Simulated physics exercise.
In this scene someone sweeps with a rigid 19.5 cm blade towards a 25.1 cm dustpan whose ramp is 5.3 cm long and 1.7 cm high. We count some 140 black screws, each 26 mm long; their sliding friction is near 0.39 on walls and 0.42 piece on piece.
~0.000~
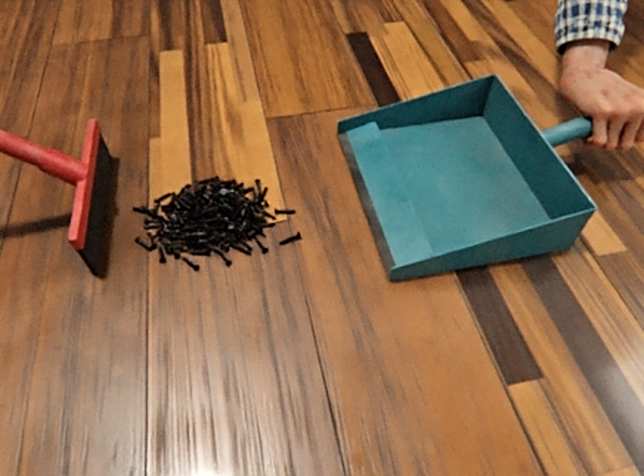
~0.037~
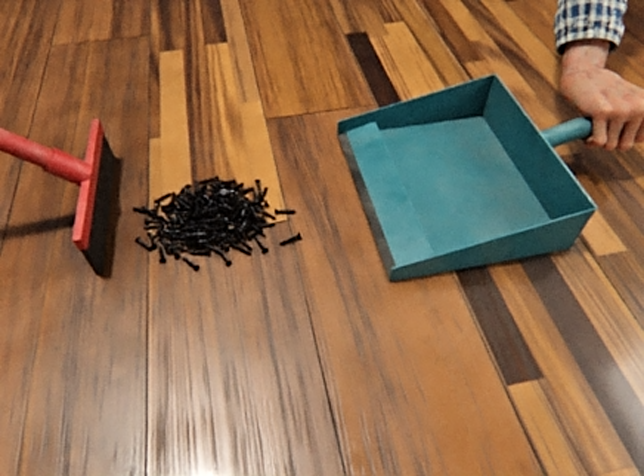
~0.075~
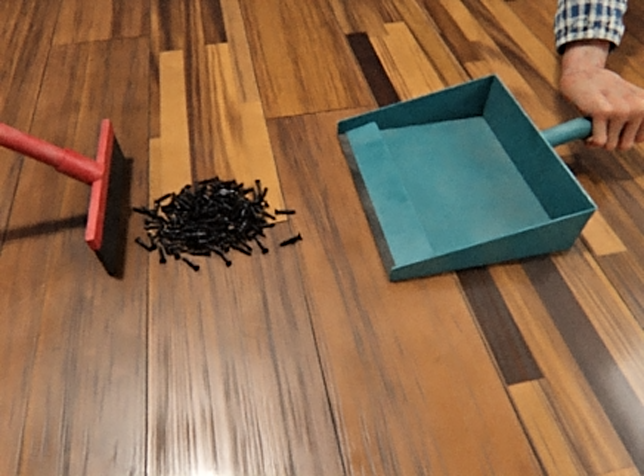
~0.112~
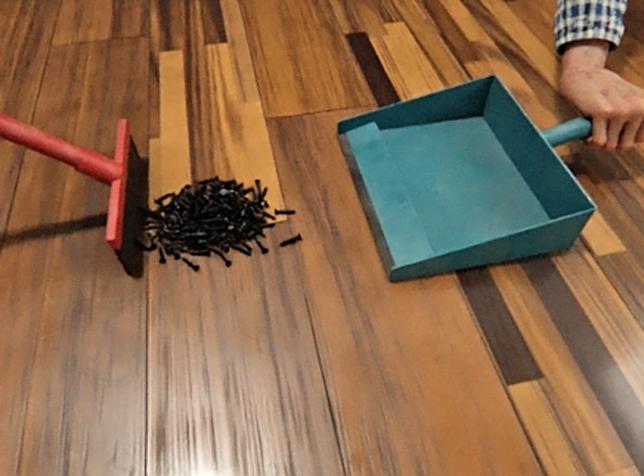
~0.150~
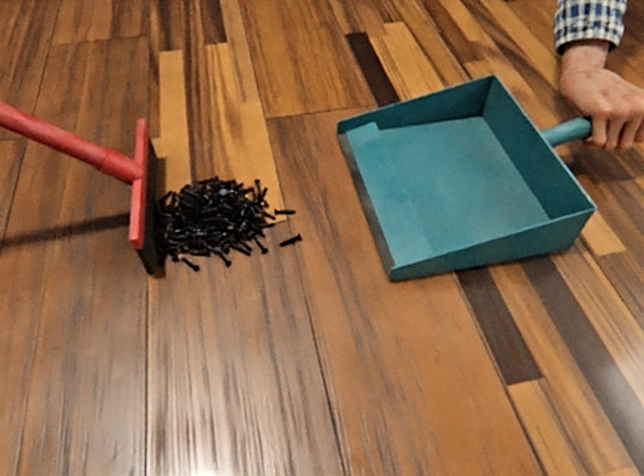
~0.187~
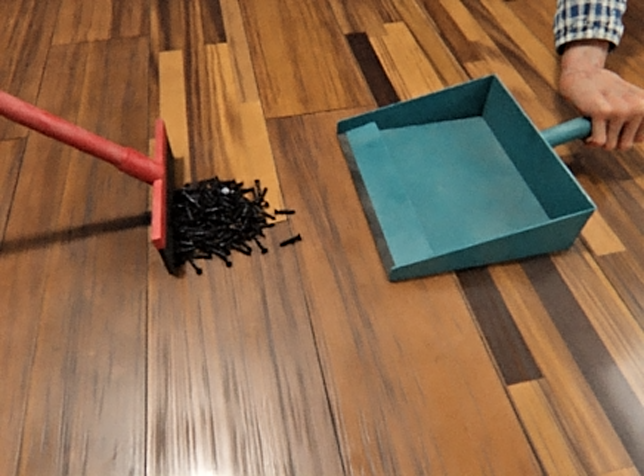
On a wooden floor, a red-handled blade slides right into a pile of black screws while a hand holds a teal dustpan still.
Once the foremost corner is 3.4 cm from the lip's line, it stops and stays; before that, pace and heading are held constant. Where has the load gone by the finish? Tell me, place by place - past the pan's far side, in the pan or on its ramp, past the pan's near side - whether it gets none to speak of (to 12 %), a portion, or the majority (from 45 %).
Far side: None to speak of; pan: A portion; near side: None to speak of.
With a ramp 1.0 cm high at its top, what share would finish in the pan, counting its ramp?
Roughly 35 per cent.
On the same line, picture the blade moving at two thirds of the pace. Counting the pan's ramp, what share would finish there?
Share: Close to 25 %.
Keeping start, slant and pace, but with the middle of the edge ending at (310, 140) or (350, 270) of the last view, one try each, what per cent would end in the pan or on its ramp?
First try around 10 %, second try around 15 %.
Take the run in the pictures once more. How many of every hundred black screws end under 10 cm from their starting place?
0 %.
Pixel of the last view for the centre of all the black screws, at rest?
My guess is close to (358, 206).
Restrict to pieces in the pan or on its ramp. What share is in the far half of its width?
I'd put it near 40 per cent.
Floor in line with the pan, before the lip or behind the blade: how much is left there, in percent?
That works out near 65 percent.
After 0.35 s, middle of the blade 13 cm from the lip; 0 % over the lip, far side 0 %, near side 0 %.
Then, at 0.47 s, middle of the blade 6 cm from the lip; 0 % over the lip, far side 0 %, near side 0 %.
Then, at 0.71 s, middle of the blade 4 cm from the lip; 30 % over the lip, far side 0 %, near side 5 %.
In the end, at 1.0 s, far side 0 %, pan 30 %, near side 5 %, in front of the lip or behind the blade 65 %.
